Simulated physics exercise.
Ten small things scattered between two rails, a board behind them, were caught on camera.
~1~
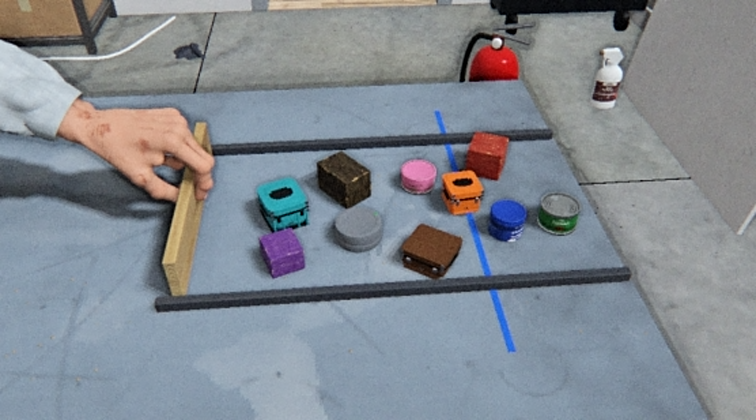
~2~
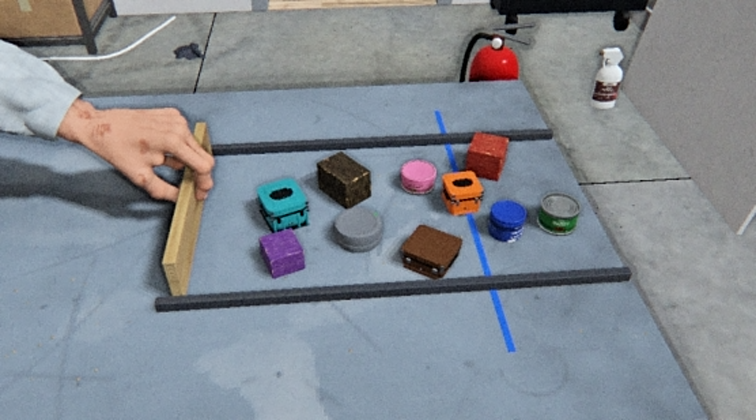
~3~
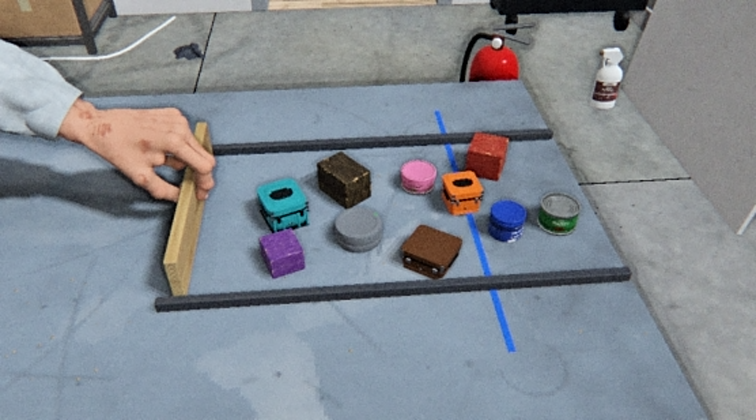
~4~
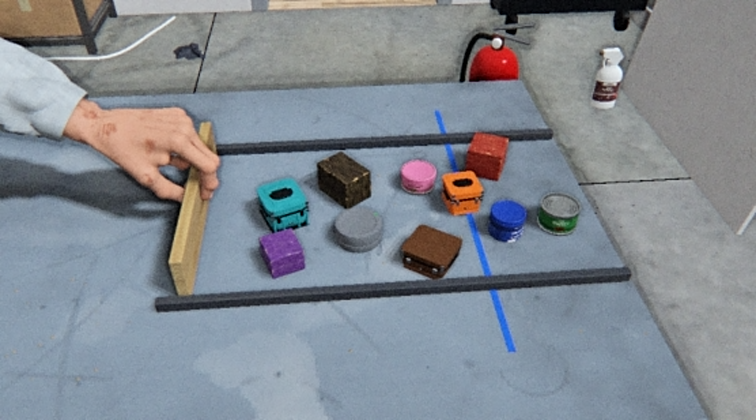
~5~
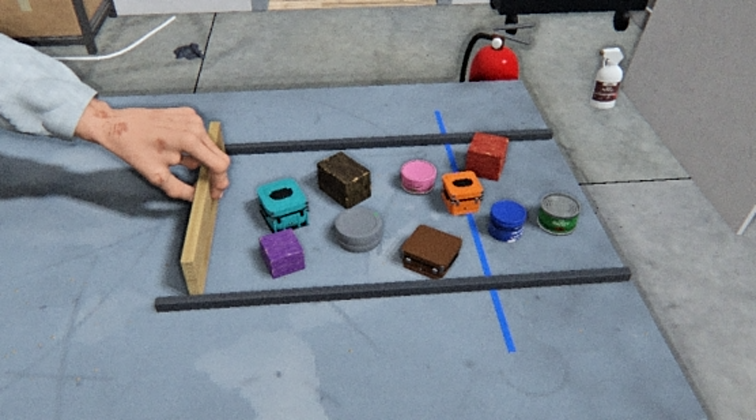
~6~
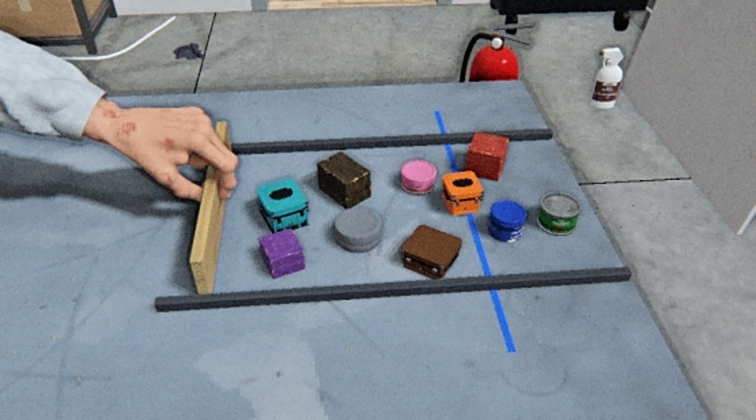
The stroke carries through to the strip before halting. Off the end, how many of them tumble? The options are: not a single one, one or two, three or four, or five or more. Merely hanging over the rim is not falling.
My answer: Not a single one.
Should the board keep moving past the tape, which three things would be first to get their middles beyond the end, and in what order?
First the green pot, then the pink pot, then the blue tub.
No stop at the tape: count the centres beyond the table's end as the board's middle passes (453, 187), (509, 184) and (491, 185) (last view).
Past-the-end tally - position 1: 0, position 2: 1, position 3: 0.
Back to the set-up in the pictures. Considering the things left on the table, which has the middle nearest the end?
The green pot.
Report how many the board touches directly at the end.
My count gives 3.
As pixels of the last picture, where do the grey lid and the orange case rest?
The grey lid ends up near (513, 220), and the orange case near (519, 191).
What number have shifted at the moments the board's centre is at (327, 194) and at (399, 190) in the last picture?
That gives 4 for the first and 6 for the second.
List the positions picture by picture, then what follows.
The first picture shows green pot (559, 214); red block (487, 156); blue tub (507, 221); board (191, 201); tape (466, 205).
The second picture shows red block (487, 156); grey lid (358, 230).
The third picture shows blue tub (507, 221); pink pot (418, 178).
The fourth picture shows green pot (559, 214); board (197, 201).
The fifth picture shows red block (487, 156); black block (344, 180).
The sixth picture shows green pot (559, 214); red block (487, 156); blue tub (507, 221); board (214, 200); tape (466, 205).
A little later, none off yet; green pot at rest near (559, 214); red block at rest near (487, 156); blue tub at rest near (507, 221).
When it is over, the number that fall off is zero.
